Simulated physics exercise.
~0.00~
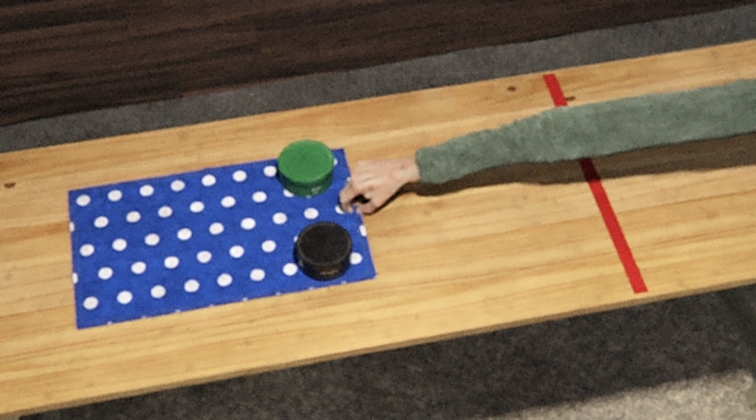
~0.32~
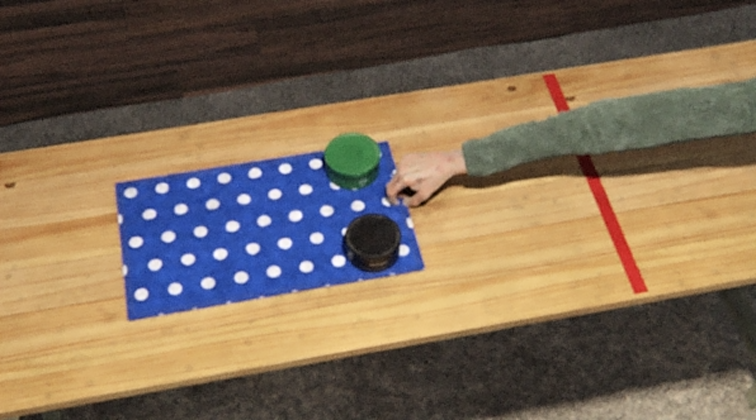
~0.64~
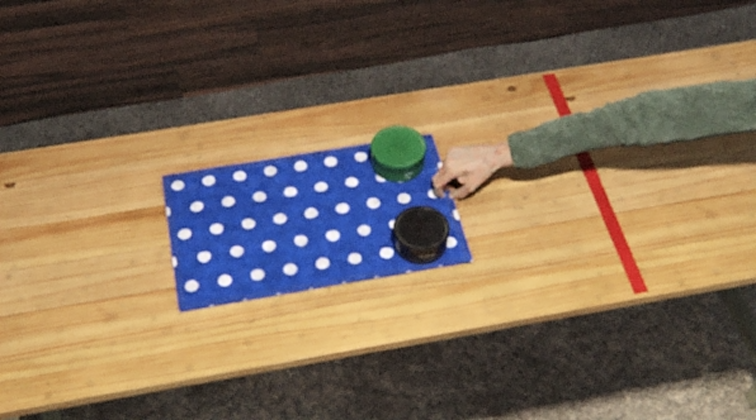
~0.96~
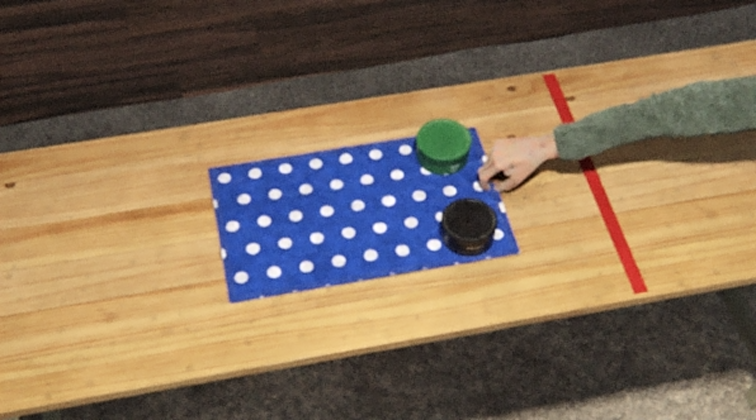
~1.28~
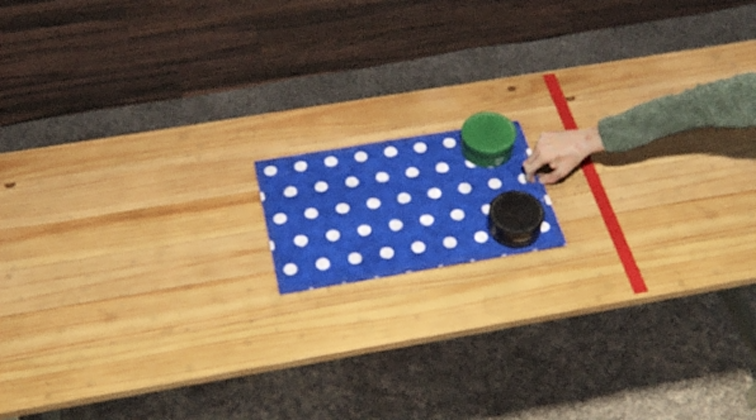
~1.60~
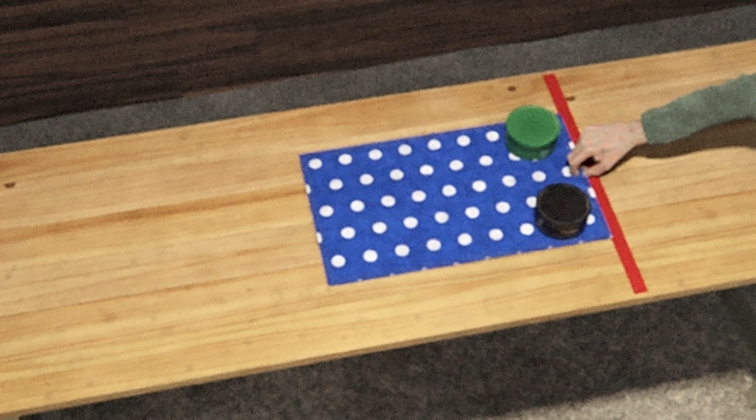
A hand pulls a blue dotted mat rightward toward red tape, both tubs staying on it.
